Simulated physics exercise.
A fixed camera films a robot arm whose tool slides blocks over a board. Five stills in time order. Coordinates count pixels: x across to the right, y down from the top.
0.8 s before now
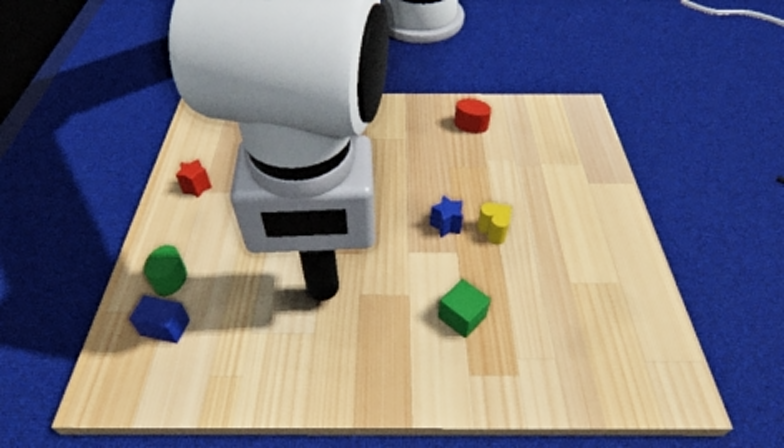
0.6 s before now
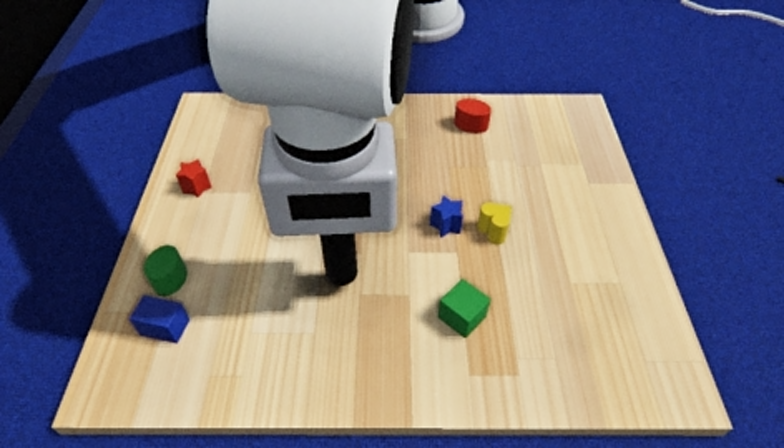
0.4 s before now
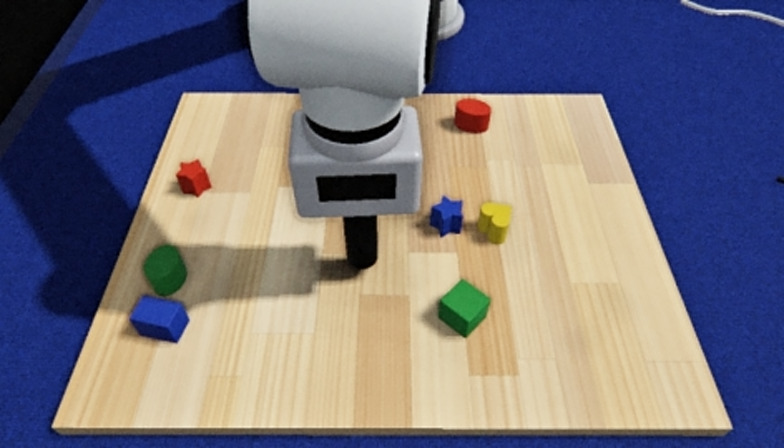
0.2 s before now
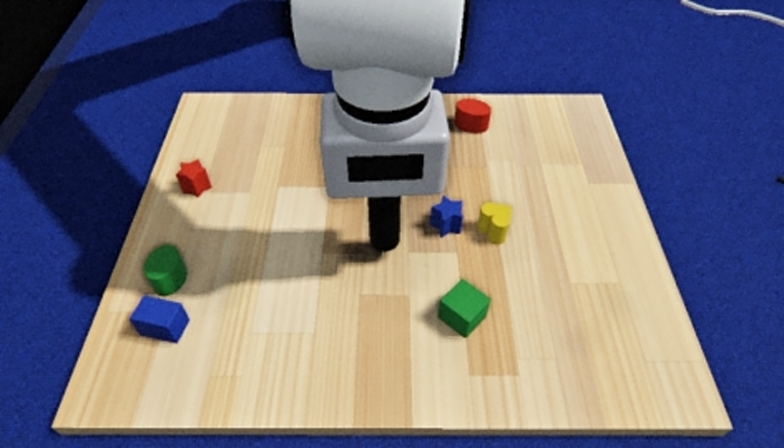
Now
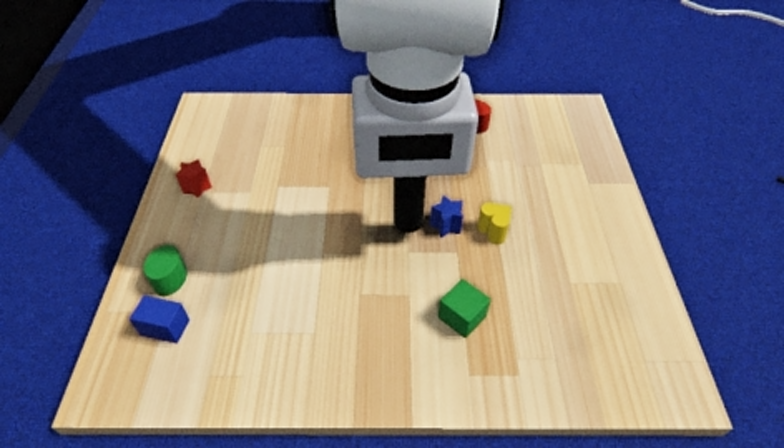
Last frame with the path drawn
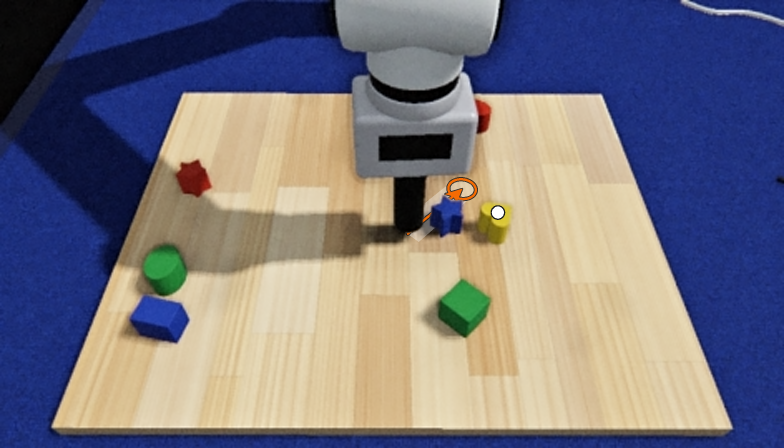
A white robot arm with a black peg-like tool glides steadily right and away across a pale wooden board on blue cloth, seen from above by a still camera. Red star, green cylinder and blue block sit at left, a red cylinder at the back, and a blue star, yellow heart and green block right of centre. The tool nears the blue star's left side while the blocks stay still.
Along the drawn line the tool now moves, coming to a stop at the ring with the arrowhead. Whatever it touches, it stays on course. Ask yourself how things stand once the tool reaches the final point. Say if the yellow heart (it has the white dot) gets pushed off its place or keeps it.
Here's my answer: The yellow heart remains in position.
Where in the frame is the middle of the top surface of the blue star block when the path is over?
Roughly at (465, 199).
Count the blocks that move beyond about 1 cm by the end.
The number of blocks that move over 1 cm is one.
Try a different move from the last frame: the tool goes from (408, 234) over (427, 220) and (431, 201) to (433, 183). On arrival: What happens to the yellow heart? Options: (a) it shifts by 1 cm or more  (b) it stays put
b.
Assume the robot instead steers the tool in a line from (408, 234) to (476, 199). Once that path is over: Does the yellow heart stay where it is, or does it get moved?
Put simply, it goes somewhere else.
Drawn move, straight from (408, 234) to (462, 189); the dot is on the yellow heart.
What follows on the original path. Halfway along, tool (437, 199); blue star block (461, 202), turned 65° clockwise.
At the end, tool (464, 178); blue star block (465, 199), turned 95° clockwise; yellow heart still.
